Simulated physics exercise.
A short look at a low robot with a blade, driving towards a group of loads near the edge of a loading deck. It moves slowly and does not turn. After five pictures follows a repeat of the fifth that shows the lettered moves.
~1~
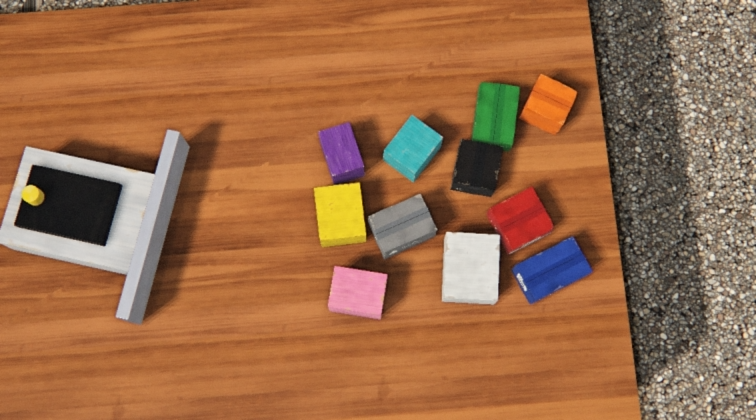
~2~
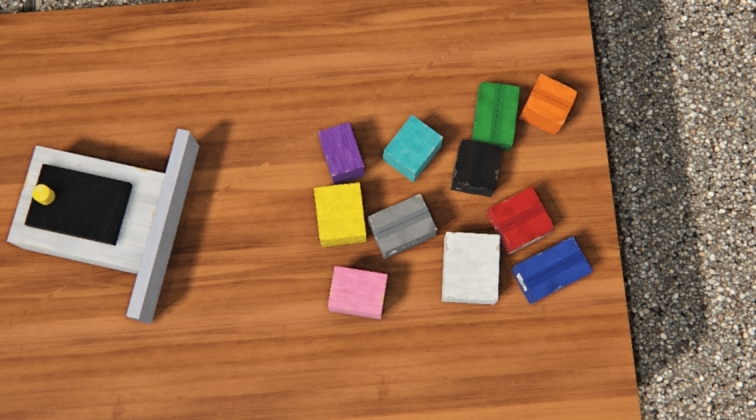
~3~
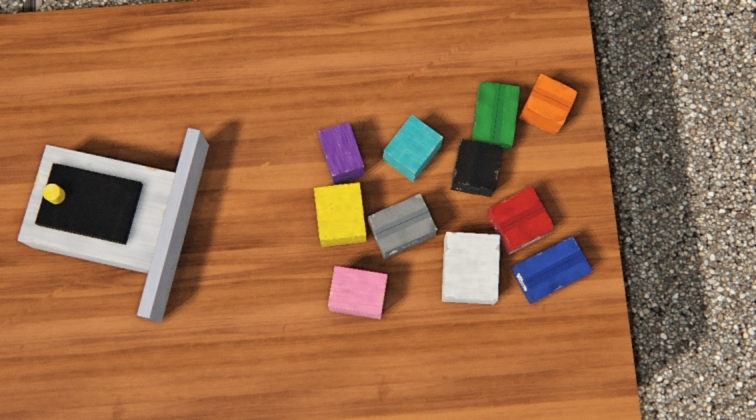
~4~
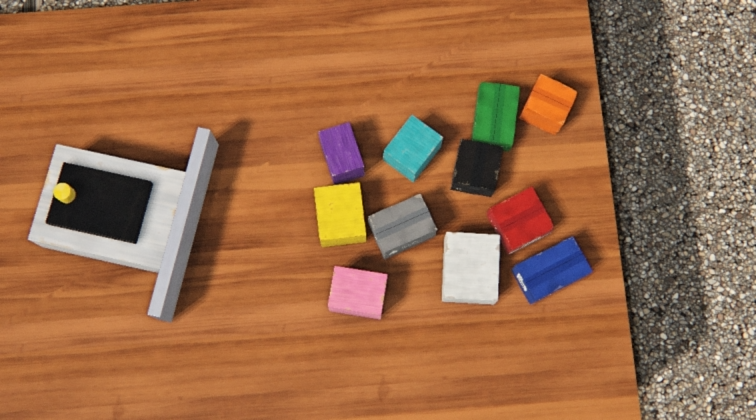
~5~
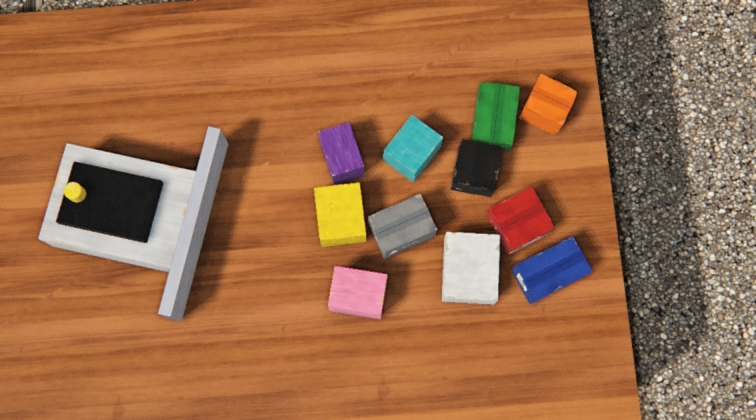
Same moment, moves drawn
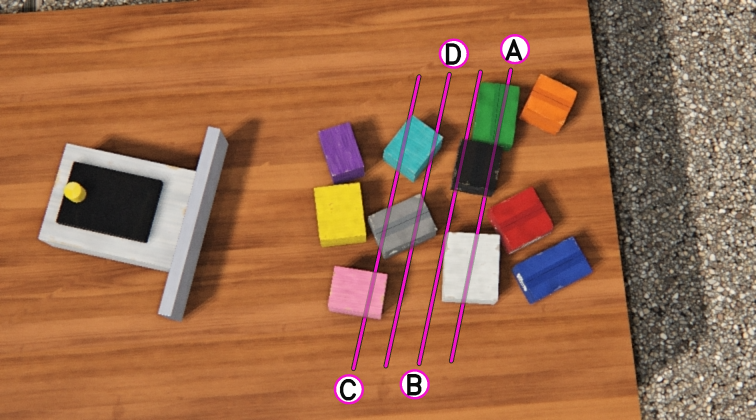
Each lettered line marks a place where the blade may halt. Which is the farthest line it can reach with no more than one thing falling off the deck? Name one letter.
At A, and not beyond.
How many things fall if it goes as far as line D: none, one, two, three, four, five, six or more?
In all, none.
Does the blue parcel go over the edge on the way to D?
By then, no.
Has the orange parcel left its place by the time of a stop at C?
By then, no.
On the marked copy, A at (482, 211); B at (451, 213); C at (388, 218); D at (419, 216).
With A. Early on, robot (222, 195); orange parcel (549, 105); blue parcel (552, 271).
Further on, robot (329, 188); orange parcel (558, 101); blue parcel (559, 277).
At the end, robot (408, 182); red parcel (602, 227); blue parcel (609, 291); none fallen.
As for the rest, B is within the limit but short; C is within the limit but short; D is within the limit but short.
